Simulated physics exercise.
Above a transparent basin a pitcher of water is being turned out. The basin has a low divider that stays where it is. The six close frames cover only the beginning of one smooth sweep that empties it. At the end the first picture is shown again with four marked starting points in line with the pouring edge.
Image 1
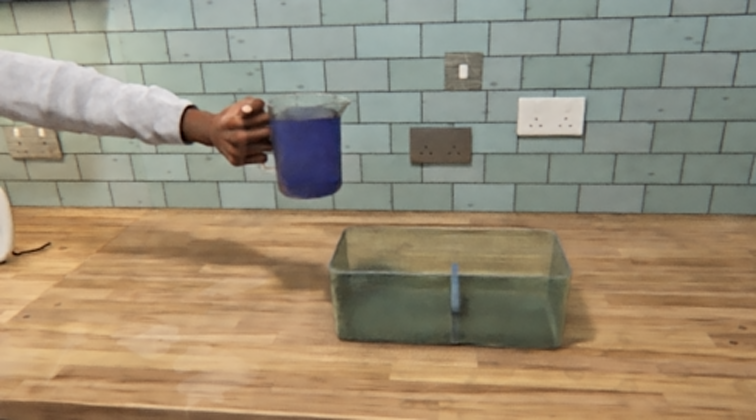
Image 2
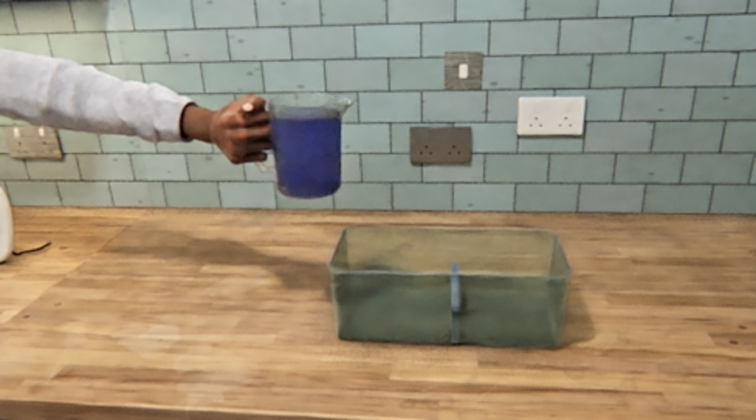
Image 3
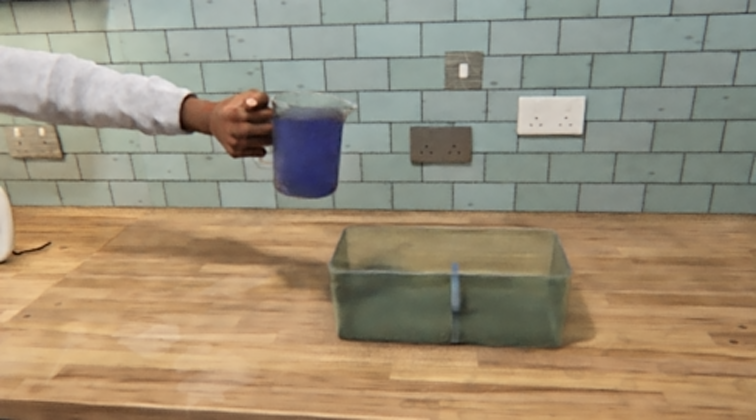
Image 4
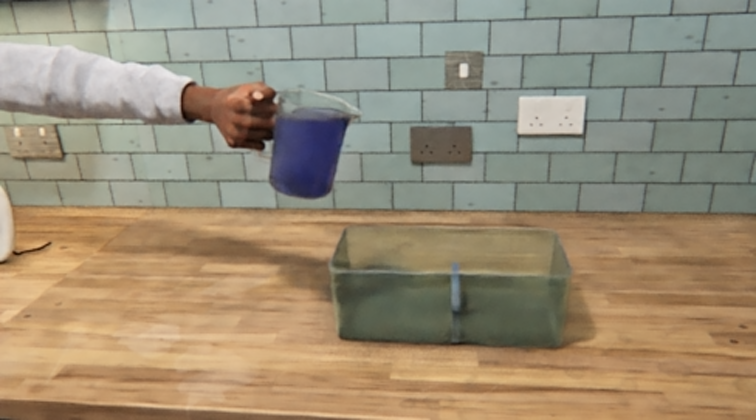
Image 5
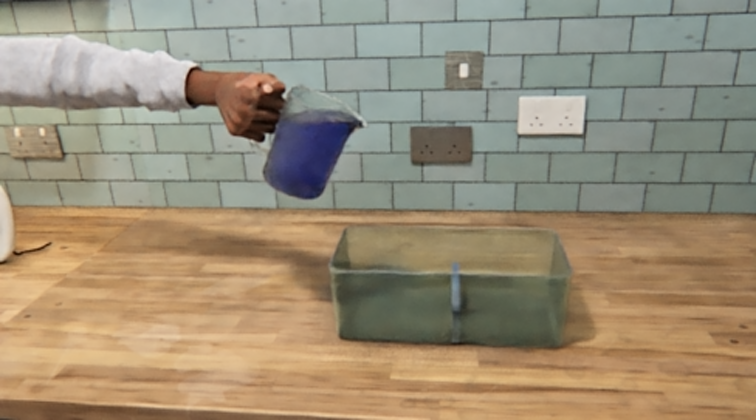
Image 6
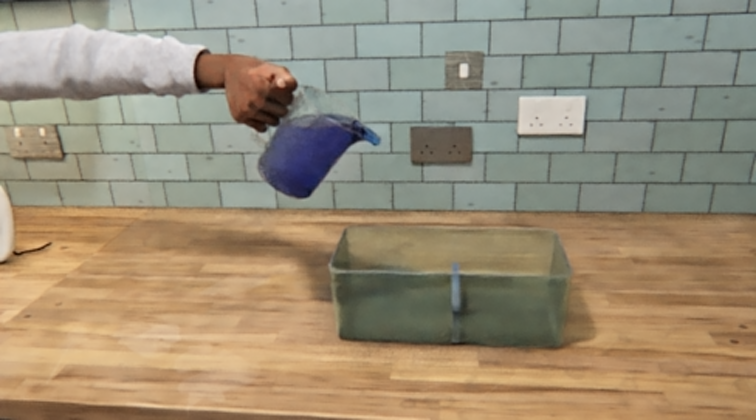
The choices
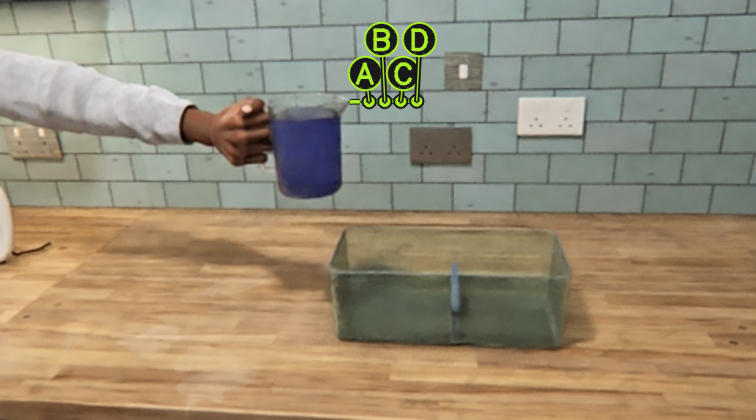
The clip shows a hand holding a clear pitcher of blue liquid above and to the left of a transparent basin on a wooden counter, then gradually tilting it rightward until liquid reaches just over the lip.
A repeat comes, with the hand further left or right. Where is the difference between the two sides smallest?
Best: C.
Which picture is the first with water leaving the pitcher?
In picture 6.
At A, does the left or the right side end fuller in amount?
More ends on the left.
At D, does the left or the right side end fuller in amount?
The right side.
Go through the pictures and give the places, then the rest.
Upright, lip at (350, 101); basin from (336, 336) to (562, 345); top of the wall at (455, 285); nothing has left yet.
Upright, lip at (352, 103); nothing has left yet.
Tipped about 7°, lip at (356, 107); nothing has left yet.
Tipped about 15°, lip at (361, 114); nothing has left yet.
Tipped about 25°, lip at (366, 125); nothing has left yet.
Tipped about 38°, lip at (370, 139); water is over the lip, down to (376, 143).
On the marked copy, A at (369, 101); B at (384, 101); C at (400, 101); D at (416, 101).
For dot A, about 91 % ends left of the wall and 3 % right of it; 6 % is lost outside.
For dot B, about 78 % ends left of the wall and 14 % right of it; 8 % is lost outside.
For dot C, about 53 % ends left of the wall and 45 % right of it.
For dot D, about 25 % ends left of the wall and 73 % right of it.
